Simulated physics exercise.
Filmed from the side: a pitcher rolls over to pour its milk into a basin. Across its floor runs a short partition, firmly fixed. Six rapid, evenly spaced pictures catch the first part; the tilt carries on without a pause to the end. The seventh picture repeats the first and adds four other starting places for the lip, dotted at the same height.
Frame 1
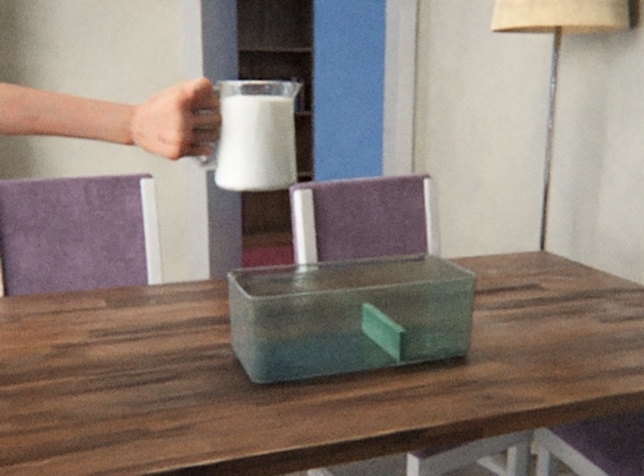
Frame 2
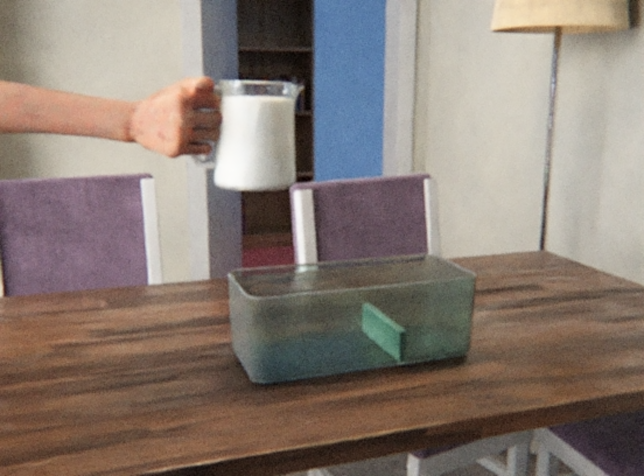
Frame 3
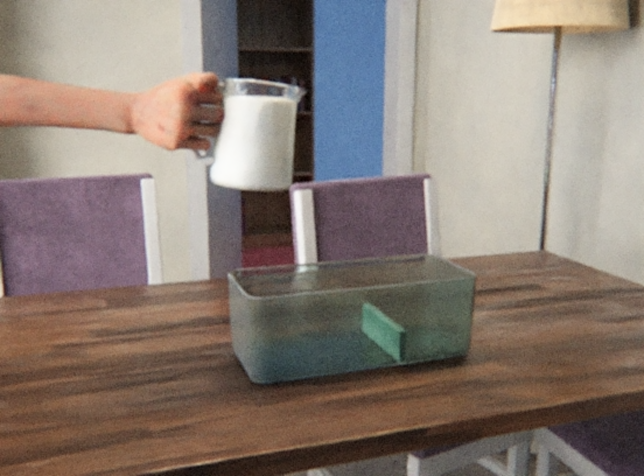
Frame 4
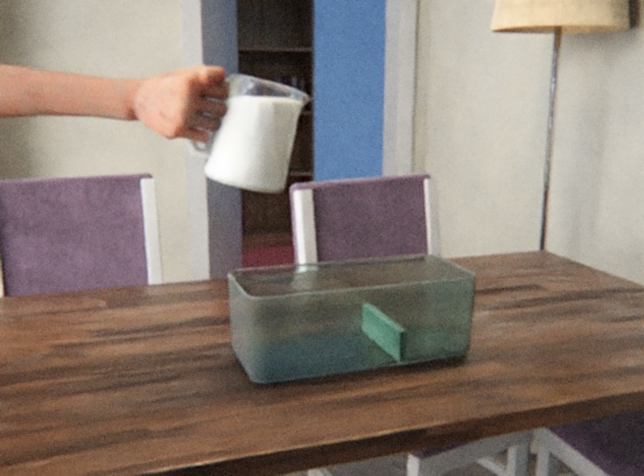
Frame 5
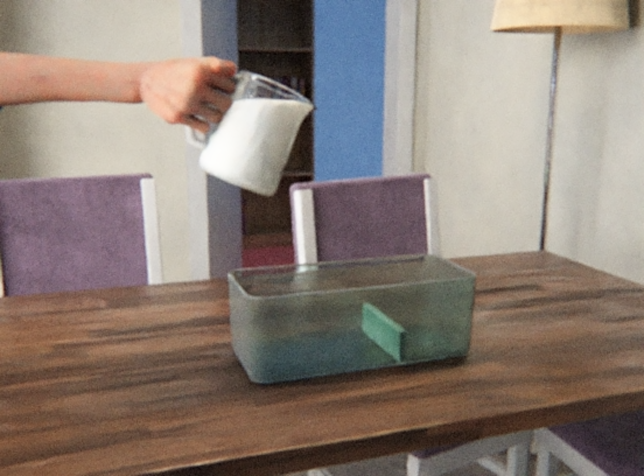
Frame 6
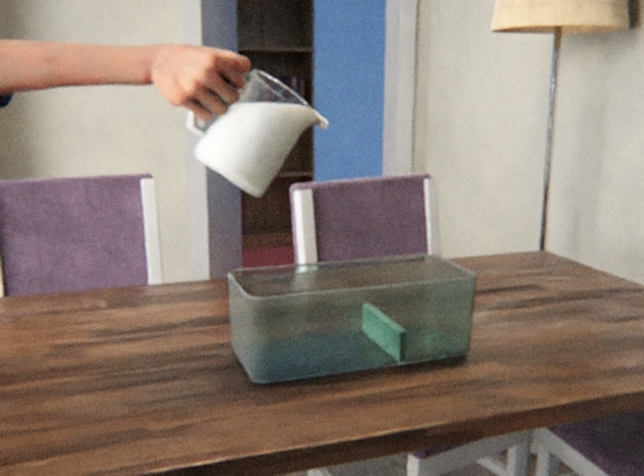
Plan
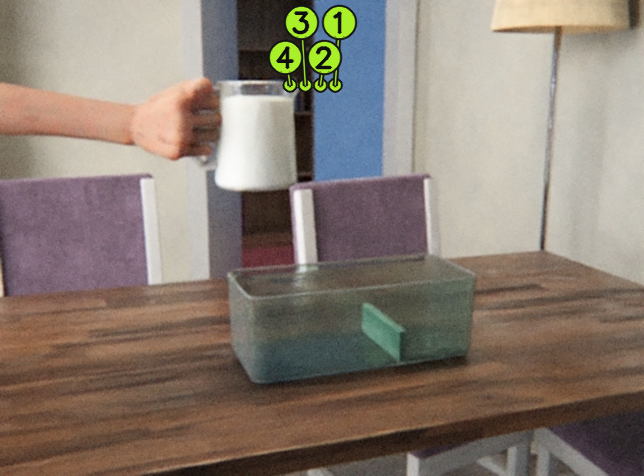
A glass pitcher of milk, held by a hand at the left, starts upright above a clear basin with a short green partition on a wooden table, then tilts steadily rightward until milk reaches just past its lip.
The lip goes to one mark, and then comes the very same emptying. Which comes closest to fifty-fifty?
The answer is spot 2.
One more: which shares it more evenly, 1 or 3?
1 it is.
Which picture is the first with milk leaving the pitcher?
In picture 6.
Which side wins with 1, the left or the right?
More ends on the right.
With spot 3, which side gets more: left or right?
The left side.
On the marked copy, 1 at (335, 85); 2 at (320, 85); 3 at (305, 85); 4 at (290, 85).
Choosing 1, about 27 % ends left of the wall and 71 % right of it.
Choosing 2, about 50 % ends left of the wall and 48 % right of it.
Choosing 3, about 80 % ends left of the wall and 13 % right of it; 7 % is lost outside.
Choosing 4, about 91 % ends left of the wall and 4 % right of it; 5 % is lost outside.
